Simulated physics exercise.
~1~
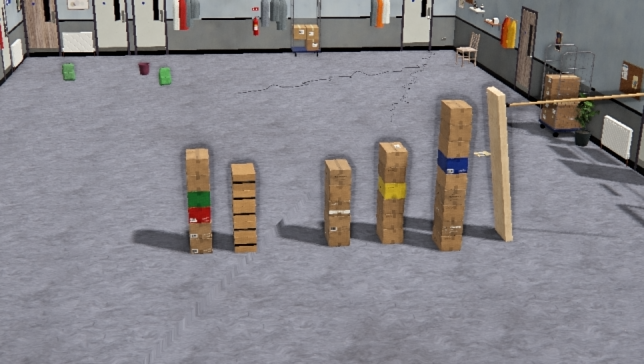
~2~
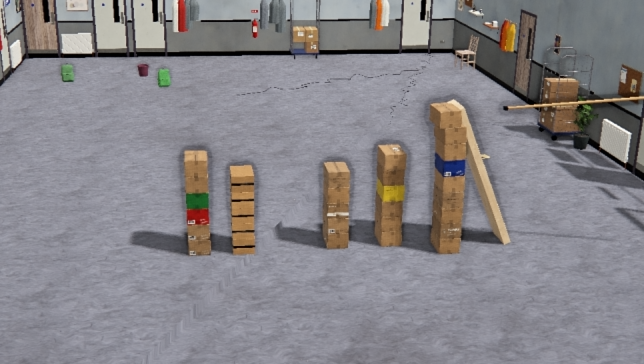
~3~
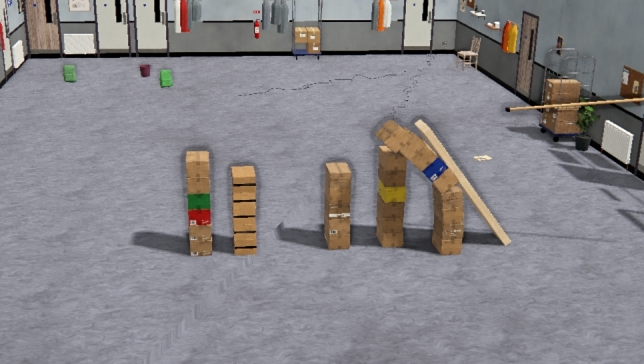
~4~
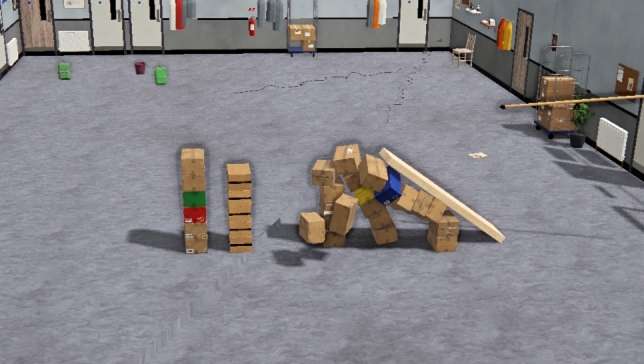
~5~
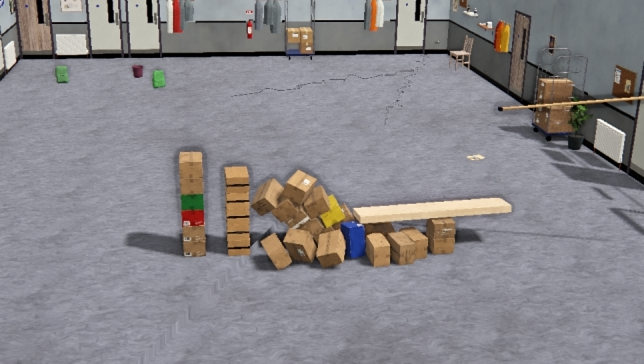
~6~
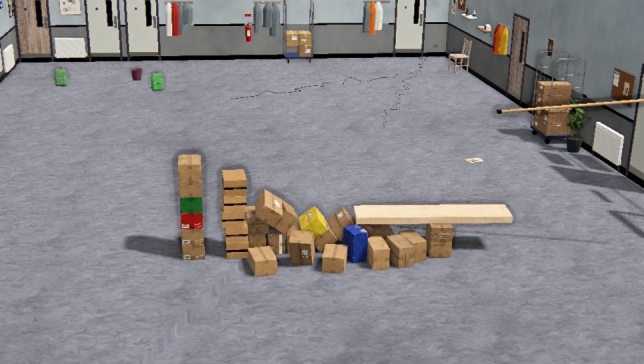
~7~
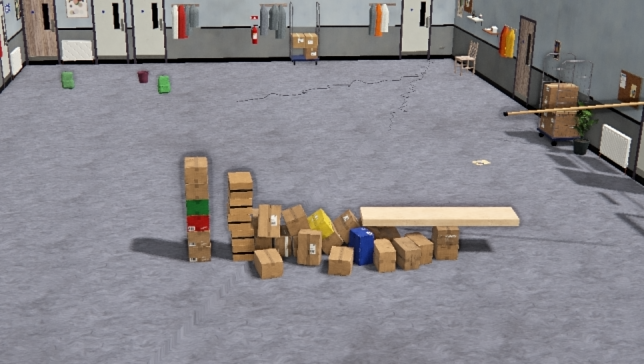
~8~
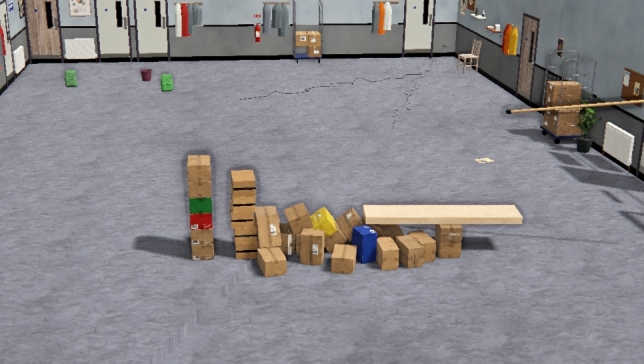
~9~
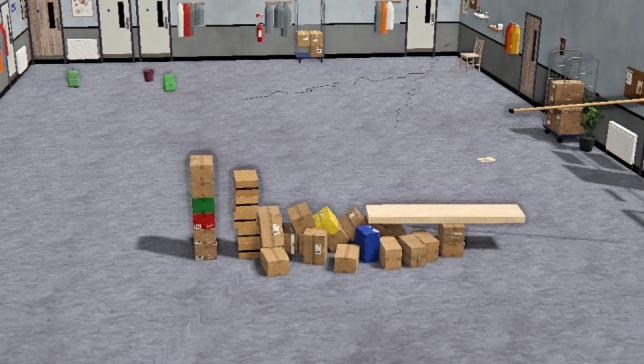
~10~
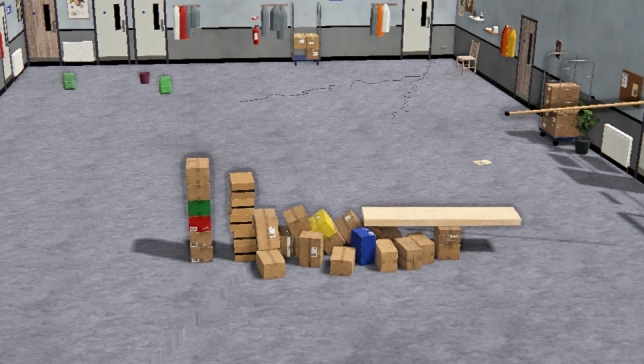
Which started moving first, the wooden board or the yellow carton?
The wooden board started moving first, tipping to the left against the tall stack. The yellow carton only moved later, once the collapsing stack reached its own.
